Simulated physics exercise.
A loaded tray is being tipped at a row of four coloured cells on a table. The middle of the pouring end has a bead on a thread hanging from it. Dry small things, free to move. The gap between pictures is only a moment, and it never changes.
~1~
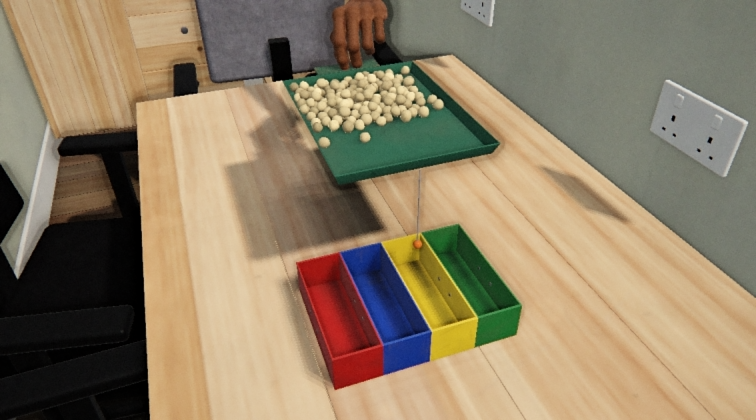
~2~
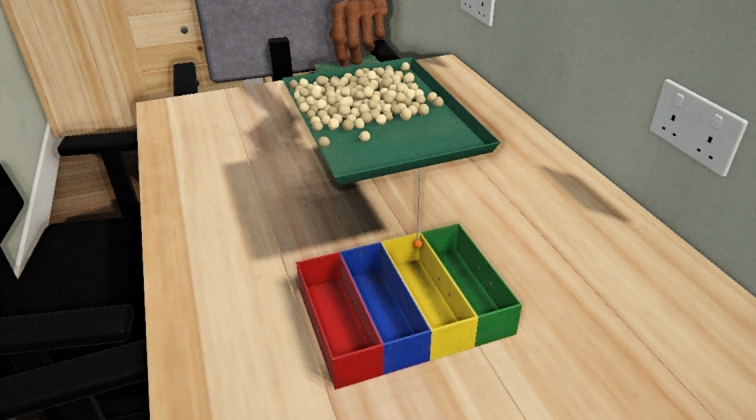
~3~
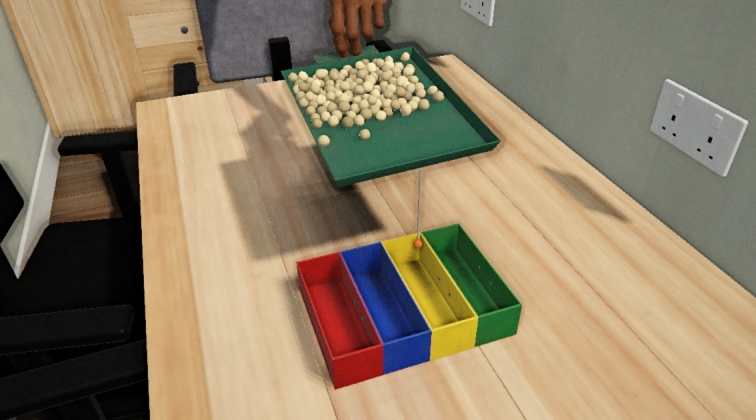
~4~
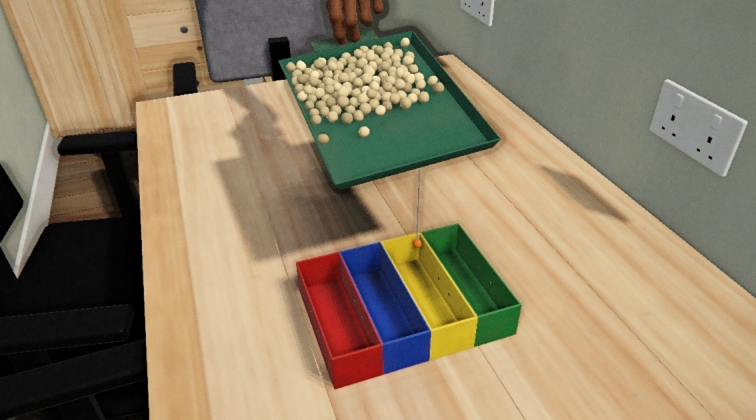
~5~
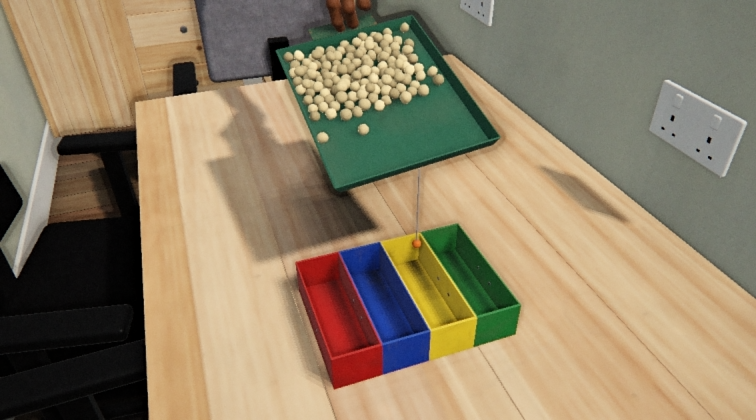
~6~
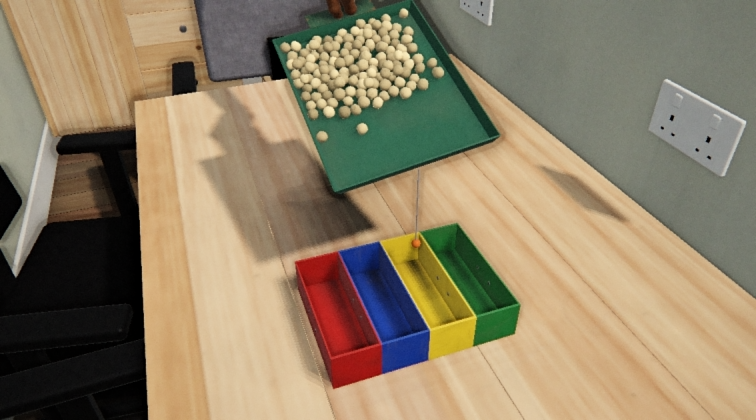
Green tray of round, pale nuts tilting gradually, its far end rising and left front corner dipping, above four coloured cells.
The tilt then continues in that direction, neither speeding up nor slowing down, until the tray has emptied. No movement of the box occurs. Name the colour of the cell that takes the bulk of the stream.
Red.
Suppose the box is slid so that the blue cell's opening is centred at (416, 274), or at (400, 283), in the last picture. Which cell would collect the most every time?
Case 1 - the cell in red; case 2 - the cell in red.
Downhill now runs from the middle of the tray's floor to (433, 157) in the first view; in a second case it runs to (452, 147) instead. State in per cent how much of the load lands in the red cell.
Case one 0 %; case two 0 %.
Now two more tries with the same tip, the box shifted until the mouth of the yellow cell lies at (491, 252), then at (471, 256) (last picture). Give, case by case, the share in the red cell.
Around 10 and around 20 per cent, in that order.
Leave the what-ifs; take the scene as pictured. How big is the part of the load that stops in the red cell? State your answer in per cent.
I'd put that share at some 50 per cent.
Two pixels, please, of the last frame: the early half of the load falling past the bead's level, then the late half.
First near (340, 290), later near (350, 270).
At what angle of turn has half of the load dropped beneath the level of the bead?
Approx. 80° from level.
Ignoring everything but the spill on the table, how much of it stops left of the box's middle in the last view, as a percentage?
Close to 80 per cent.
Soon after the last picture, tray tipped steeply; about two thirds on the tray; a small part in the red cell; a stray few in the blue cell; about a quarter falling or outside the box.
A little later, tray tipped past a quarter turn; a stray few on the tray; about a third in the red cell; about a quarter in the blue cell; a small part in the yellow cell; a stray few in the green cell; about a quarter falling or outside the box.
Later still, tray tipped past a quarter turn; about half in the red cell; about a third in the blue cell; a small part in the yellow cell; a stray few in the green cell; a small part falling or outside the box.
At rest, tray tipped past a quarter turn; about half in the red cell; about a third in the blue cell; a small part in the yellow cell; a stray few in the green cell; a small part outside the box.
